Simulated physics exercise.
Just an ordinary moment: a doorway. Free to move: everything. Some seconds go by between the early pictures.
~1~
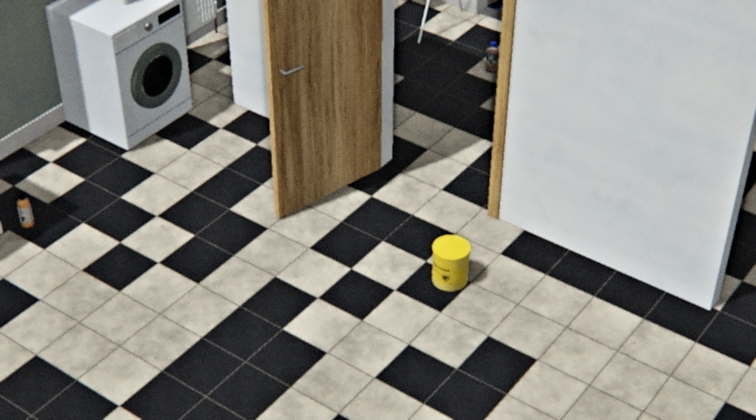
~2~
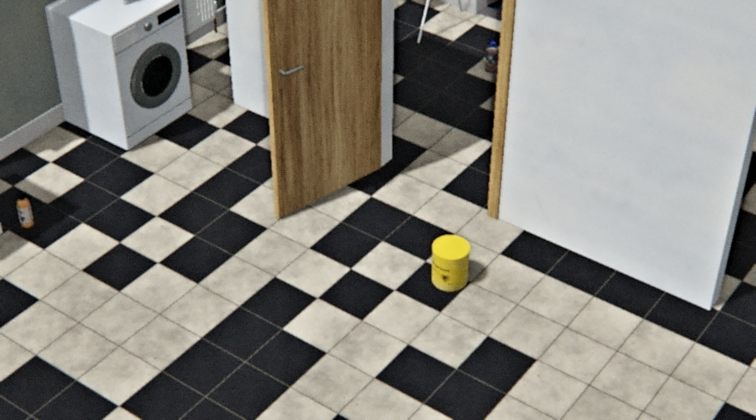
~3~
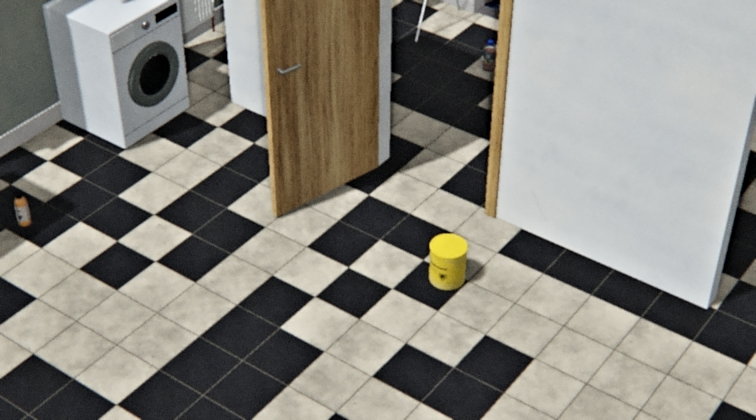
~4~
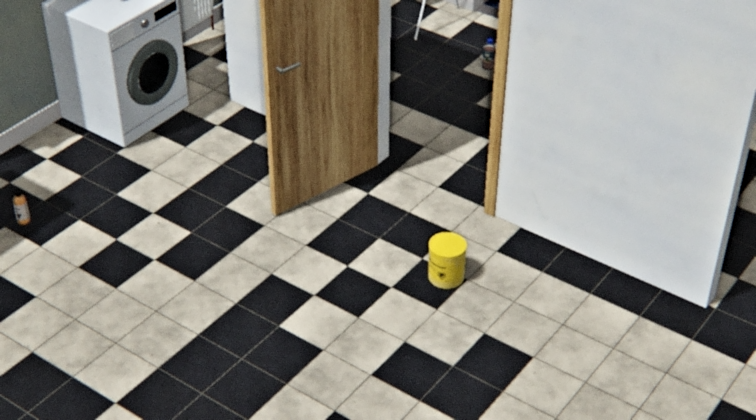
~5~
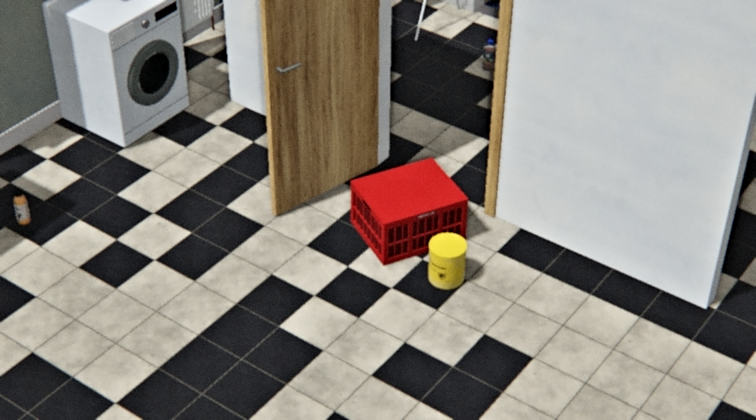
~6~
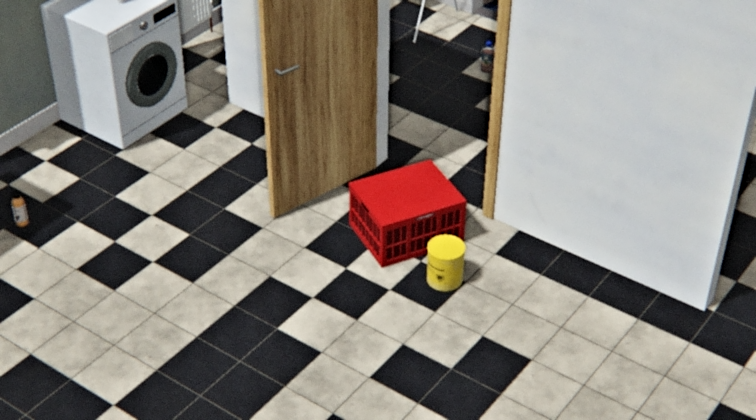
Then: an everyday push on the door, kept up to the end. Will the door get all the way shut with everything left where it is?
No.
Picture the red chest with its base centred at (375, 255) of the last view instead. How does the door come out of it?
What you'd see next is that it is halted early.
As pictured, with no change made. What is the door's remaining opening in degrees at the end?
It comes to about 70°.
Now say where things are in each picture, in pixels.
The first frame shows door wide open and still; yellow pail (451, 263).
The second frame shows door wide open and still; yellow pail (450, 263).
The third frame shows door wide open and still; yellow pail (448, 262).
The fourth frame shows door wide open and still; yellow pail (447, 261).
The fifth frame shows door wide open and still; yellow pail (447, 261).
The sixth frame shows door wide open and still; red chest (407, 213); yellow pail (446, 263).
Then, 0.60 s after the last picture, door at 88°.
Then, 0.80 s after the last picture, door at 75°.
At rest, door at 68°; both in place. Seen from the same camera at the end, red chest near (411, 213).
